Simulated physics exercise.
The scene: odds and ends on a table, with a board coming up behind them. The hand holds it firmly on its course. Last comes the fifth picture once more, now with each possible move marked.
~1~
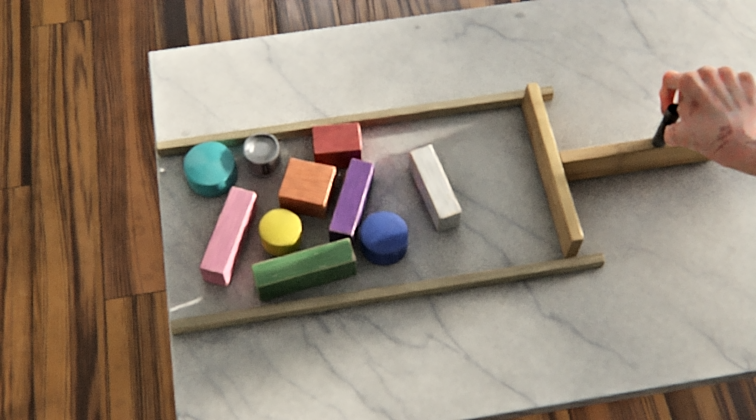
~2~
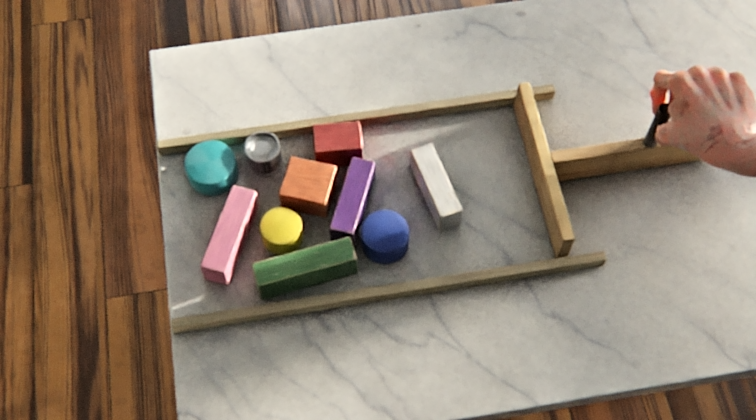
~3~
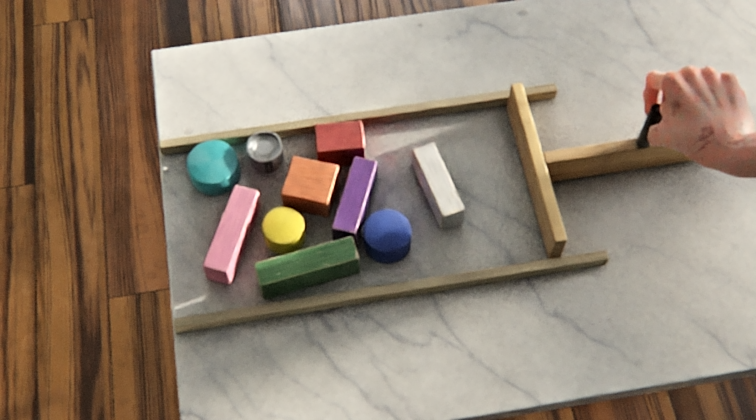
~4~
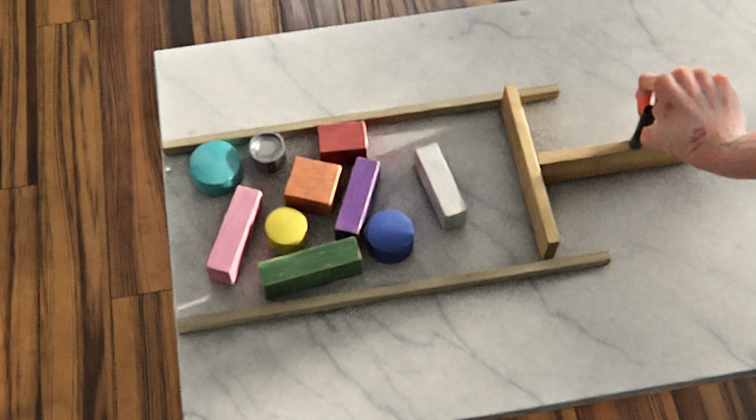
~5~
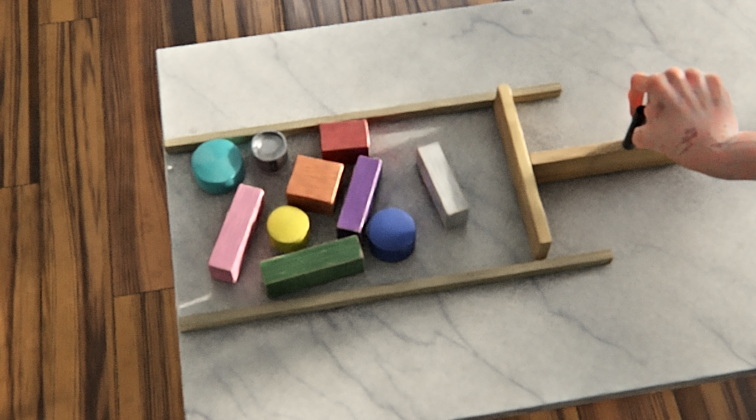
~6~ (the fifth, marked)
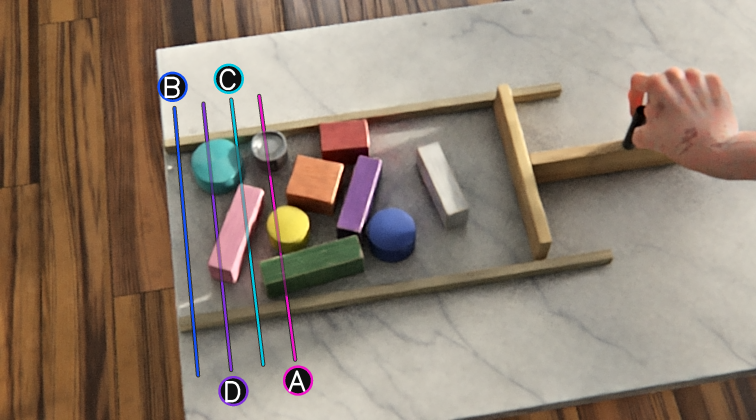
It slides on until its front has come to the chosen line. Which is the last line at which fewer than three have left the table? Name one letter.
A is the last line within the limit.
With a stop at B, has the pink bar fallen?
Yes.
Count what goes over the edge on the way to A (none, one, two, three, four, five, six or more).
In all, two.
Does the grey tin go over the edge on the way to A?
No.
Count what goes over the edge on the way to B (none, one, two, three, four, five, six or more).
In all, six or more.
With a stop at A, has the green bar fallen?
No.
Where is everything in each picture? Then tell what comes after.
In the first picture, green bar (305, 269); yellow tin (281, 233); blue tin (384, 239).
In the second picture, board (546, 158); orange block (308, 187).
In the third picture, board (539, 158); red block (340, 144).
In the fourth picture, board (531, 160); purple bar (357, 201).
In the fifth picture, board (524, 160); pink bar (237, 233); green bar (313, 266); yellow tin (289, 230).
On the marked copy, A at (276, 219); B at (185, 232); C at (246, 223); D at (216, 228).
Taking A. A third of the way, board (436, 173); white bar (416, 189); turquoise tin (218, 167).
Two thirds of the way, board (345, 187); turquoise tin (198, 173); pink bar (218, 241).
When it is over, board (278, 197); pink bar over the edge; turquoise tin over the edge; two fallen.
As for the rest, B drops ten; C drops five; D drops seven.
